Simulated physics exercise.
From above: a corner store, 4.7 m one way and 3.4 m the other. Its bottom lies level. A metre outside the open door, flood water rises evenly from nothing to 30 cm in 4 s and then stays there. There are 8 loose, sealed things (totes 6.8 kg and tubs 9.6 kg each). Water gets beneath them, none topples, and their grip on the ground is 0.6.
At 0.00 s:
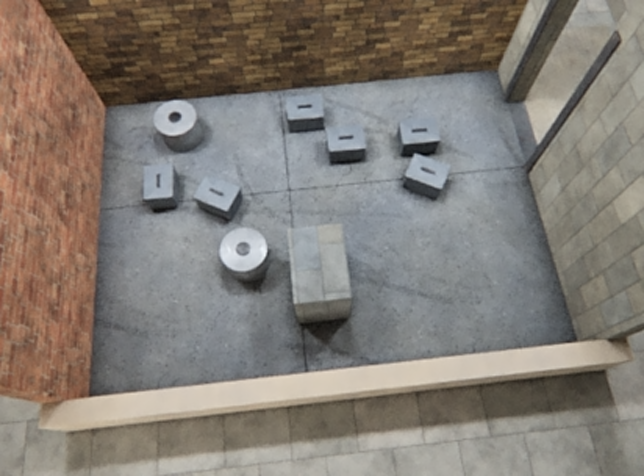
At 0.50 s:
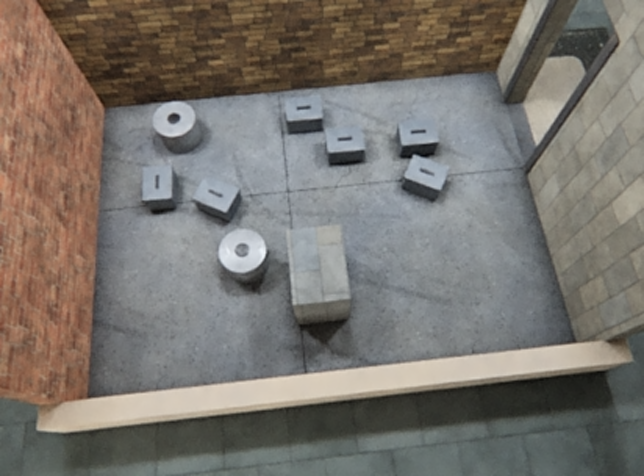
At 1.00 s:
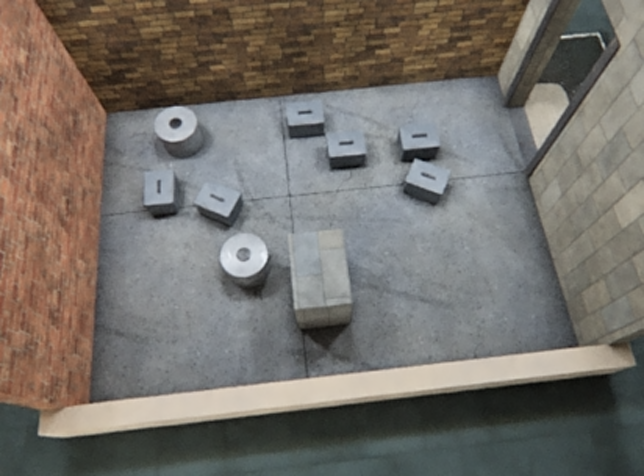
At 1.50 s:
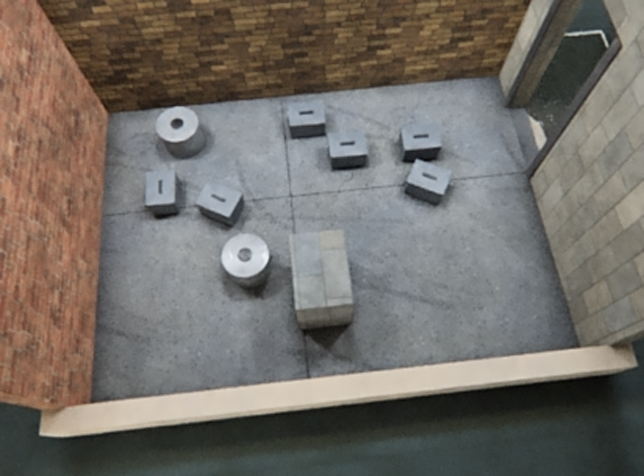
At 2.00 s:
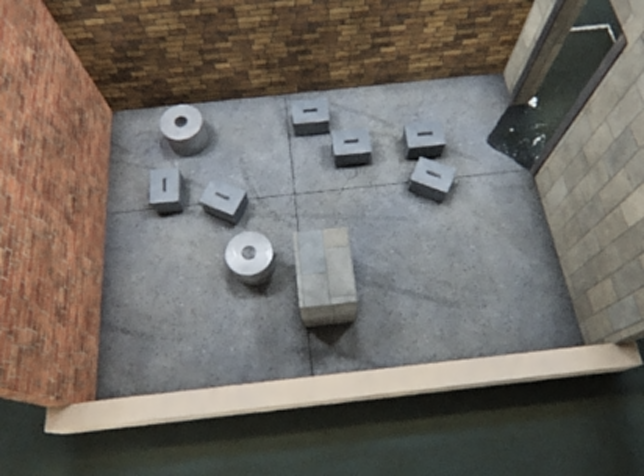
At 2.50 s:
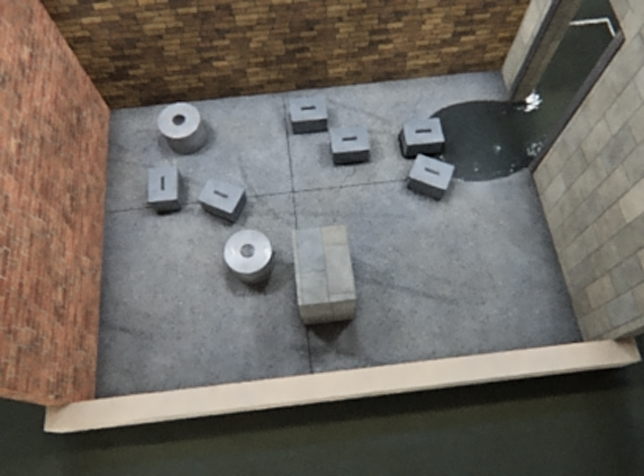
In a brick-walled corner store, dark water enters at right and spreads around still grey boxes.
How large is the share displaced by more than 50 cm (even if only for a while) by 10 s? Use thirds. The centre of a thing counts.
That comes to two thirds or above.
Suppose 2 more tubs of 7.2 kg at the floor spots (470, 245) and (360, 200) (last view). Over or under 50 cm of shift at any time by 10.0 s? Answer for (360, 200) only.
Answer: Over.
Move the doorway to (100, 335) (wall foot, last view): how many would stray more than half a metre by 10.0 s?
In that case 4 of them.
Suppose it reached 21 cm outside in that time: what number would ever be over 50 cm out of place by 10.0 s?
In that case 7 of them.
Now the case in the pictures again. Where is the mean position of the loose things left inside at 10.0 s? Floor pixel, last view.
Around (246, 267).
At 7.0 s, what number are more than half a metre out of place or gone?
I count 7.
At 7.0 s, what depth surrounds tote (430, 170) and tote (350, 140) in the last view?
About 6 and 10 cm.
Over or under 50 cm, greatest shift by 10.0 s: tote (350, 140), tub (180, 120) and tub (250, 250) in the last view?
In that order: More, past it, less.
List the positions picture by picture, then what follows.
In the first frame, a tote at (419, 131), on the bottom; a tote at (346, 138) rests on the ground; water covers 0.0 m2; 0 of 8 have shifted.
In the second frame, a tote at (418, 132), on the bottom; a tote at (345, 139), on the bottom; 0.0 m2 under water; 0 of 8 have shifted.
In the third frame, a tote at (420, 136), on the bottom; a tote at (346, 144) rests on the ground; 0.0 m2 under water; 0 of 8 have shifted.
In the fourth frame, a tote at (421, 137), on the bottom; a tote at (347, 144) rests on the ground; 0.0 m2 under water; 0 of 8 have shifted.
In the fifth frame, a tote at (425, 134) rests on the ground; a tote at (351, 142), on the bottom; water covers 0.2 m2; 0 of 8 have shifted.
In the sixth frame, a tote at (423, 131) rests on the ground; a tote at (349, 139), on the bottom; 0.9 m2 under water; 0 of 8 have shifted.
After 3.5 s 0 of 8 are over 50 cm from their spots; 0 afloat.
After 4.5 s 2 of 8 are over 50 cm from their spots; 1 afloat.
After 7.0 s 7 of 8 are over 50 cm from their spots; 6 afloat.
After 10.0 s 7 of 8 are over 50 cm from their spots, and 7 have been at some point; 8 afloat.
